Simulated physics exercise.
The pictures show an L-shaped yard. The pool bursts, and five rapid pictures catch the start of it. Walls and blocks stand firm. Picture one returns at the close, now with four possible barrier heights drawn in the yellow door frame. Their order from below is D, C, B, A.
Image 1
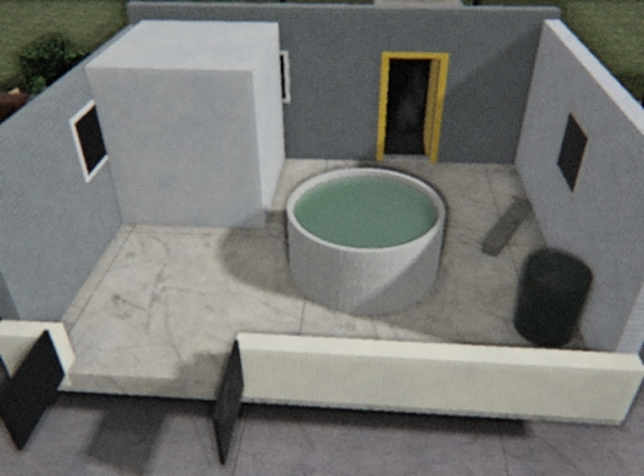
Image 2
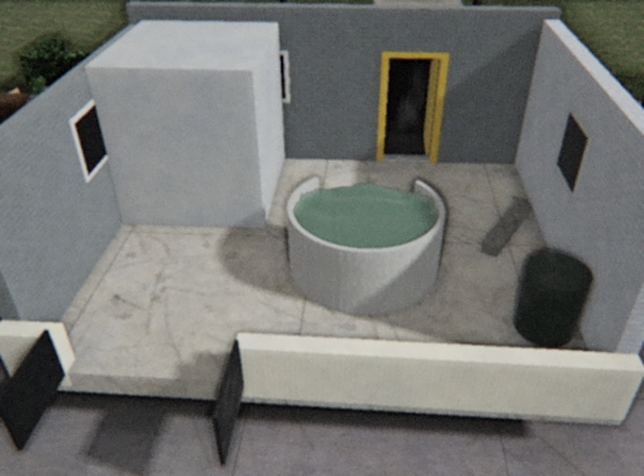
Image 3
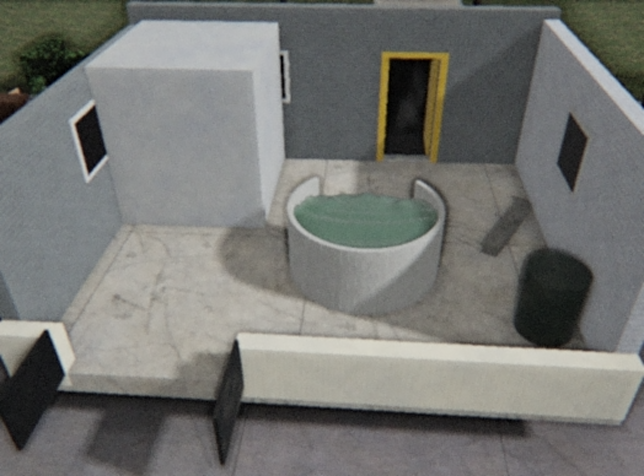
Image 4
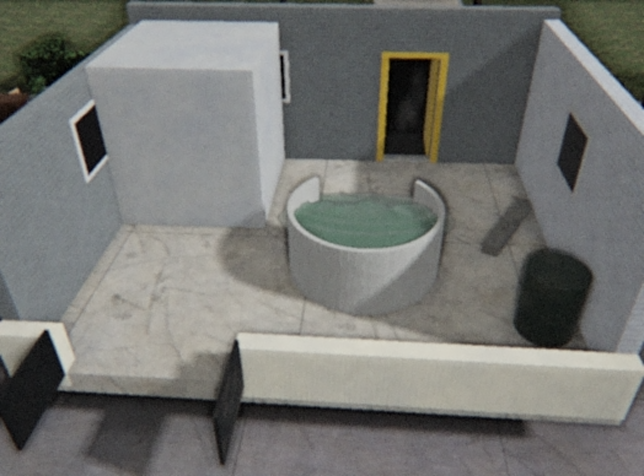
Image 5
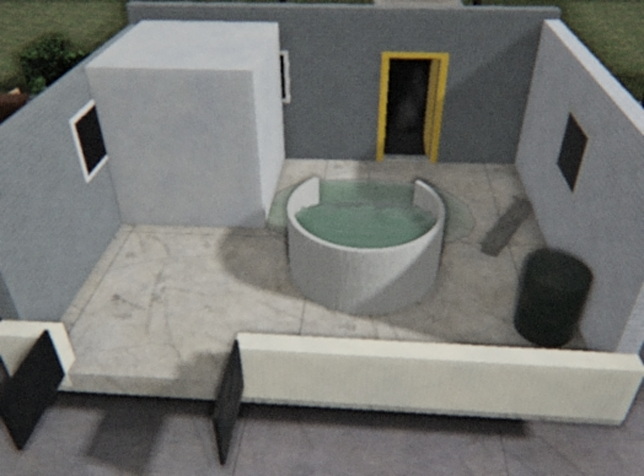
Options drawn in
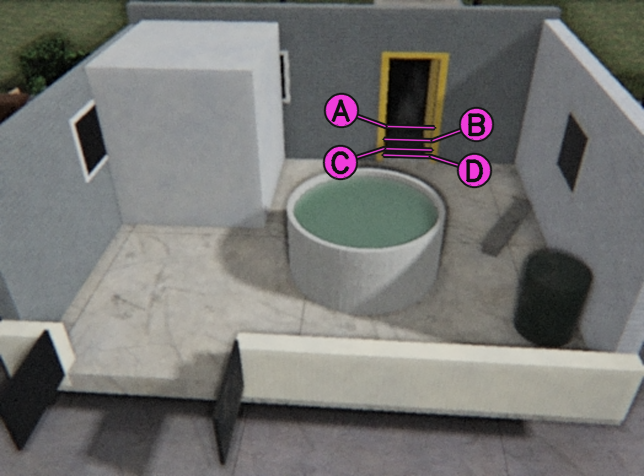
In a walled grey yard with a yellow doorway, a round white pool holds still green water until the back of its rim opens; the water surface ripples and lowers slightly, and a thin sheet spreads over the paving behind it.
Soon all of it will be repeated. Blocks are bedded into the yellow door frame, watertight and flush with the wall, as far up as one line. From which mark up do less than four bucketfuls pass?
Height B.
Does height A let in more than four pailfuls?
No, that is safe.
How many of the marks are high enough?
Two of them.
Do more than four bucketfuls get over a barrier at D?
Yes.
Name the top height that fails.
That would be C.
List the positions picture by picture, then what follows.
Water in the pool at rest, its middle at (365, 211); foot of the yellow doorway at (406, 162); open gate at (149, 325), in the first picture.
Water covers 2 % of the ground, its front hidden from here, in the second picture.
Water covers 5 % of the ground, its front hidden from here, in the third picture.
Water covers 10 % of the ground, its front hidden from here, in the fourth picture.
In the fifth picture, 18 % of the ground under water, visible out to (288, 189).
In magenta, A at (409, 127); B at (408, 139); C at (407, 149); D at (407, 155); from the bottom up D, C, B, A.
With A, nothing gets over.
With B, a splash gets over, under a bucket.
With C, about 11 bucketfuls get in.
With D, dozens of bucketfuls pour in.
